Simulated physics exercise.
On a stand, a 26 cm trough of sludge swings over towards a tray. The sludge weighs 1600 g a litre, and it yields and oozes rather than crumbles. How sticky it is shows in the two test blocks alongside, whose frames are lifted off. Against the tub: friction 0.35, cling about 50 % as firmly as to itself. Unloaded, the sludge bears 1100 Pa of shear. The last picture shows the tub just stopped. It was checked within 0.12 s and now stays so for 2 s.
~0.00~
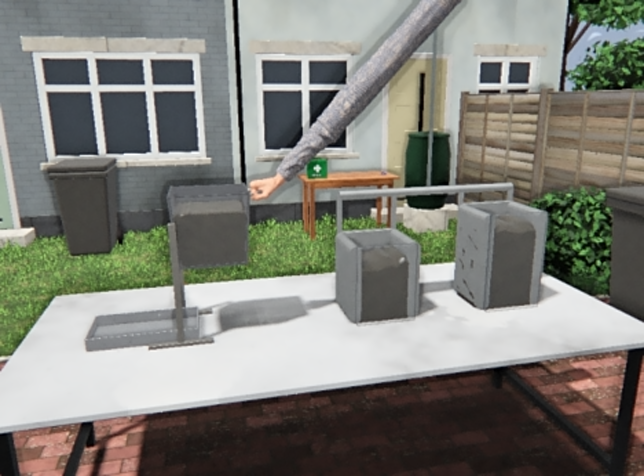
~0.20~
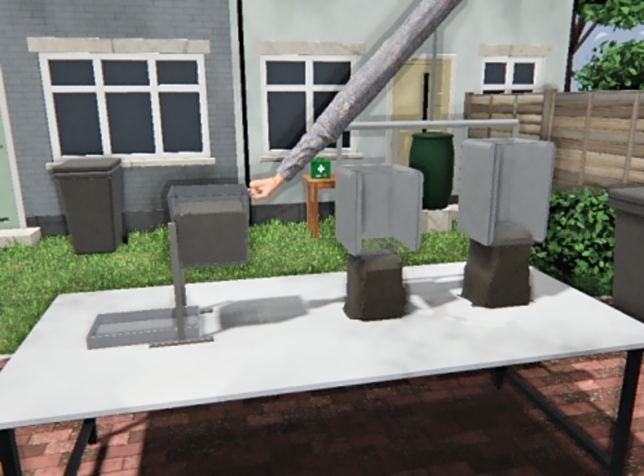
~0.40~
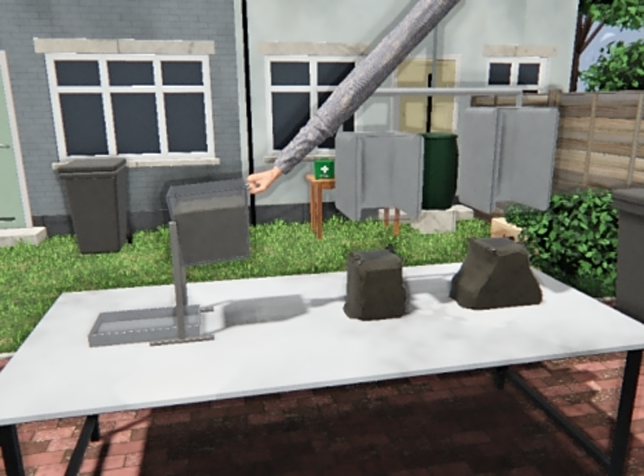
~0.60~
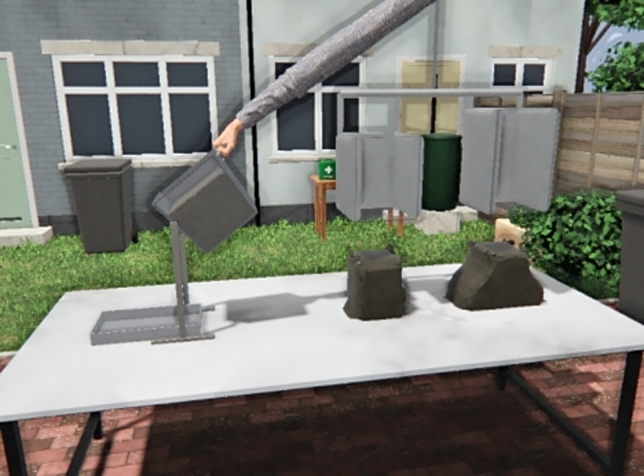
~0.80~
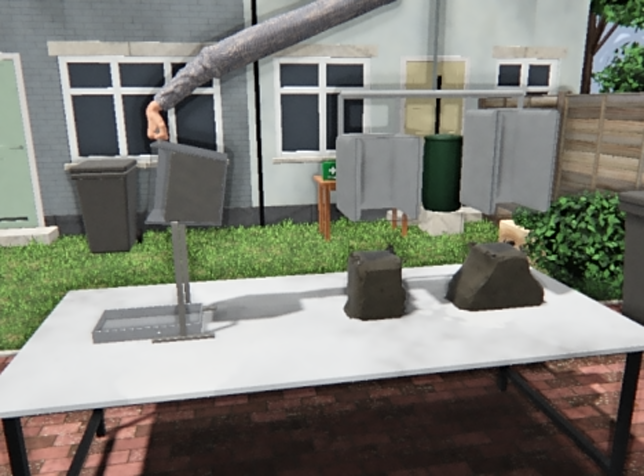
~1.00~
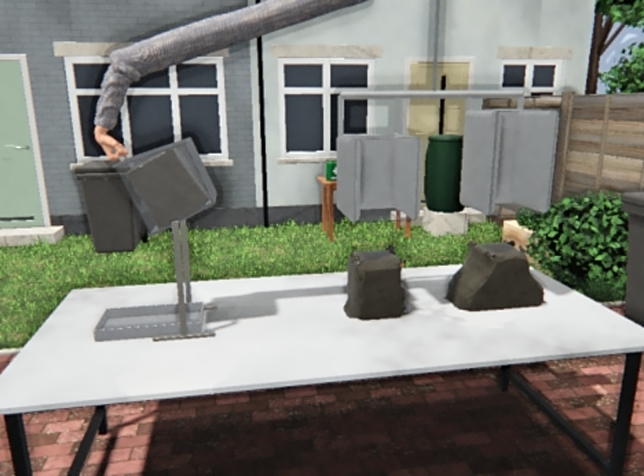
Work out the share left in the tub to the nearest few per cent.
It comes to some 0 %.
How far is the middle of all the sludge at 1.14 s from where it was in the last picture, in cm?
Roughly 10 cm.
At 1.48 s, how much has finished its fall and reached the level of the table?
About 90 %.
After 1.14 s, the tub is at 111 degrees and holds 70 %.
After 1.31 s, the tub is at 111 degrees and holds 4 %.
After 1.48 s, the tub is at 111 degrees and holds 0 %.
After 1.65 s, the tub is at 111 degrees and holds 0 %.
After 3.00 s, at the end, the tub is at 111 degrees and holds 0 %.
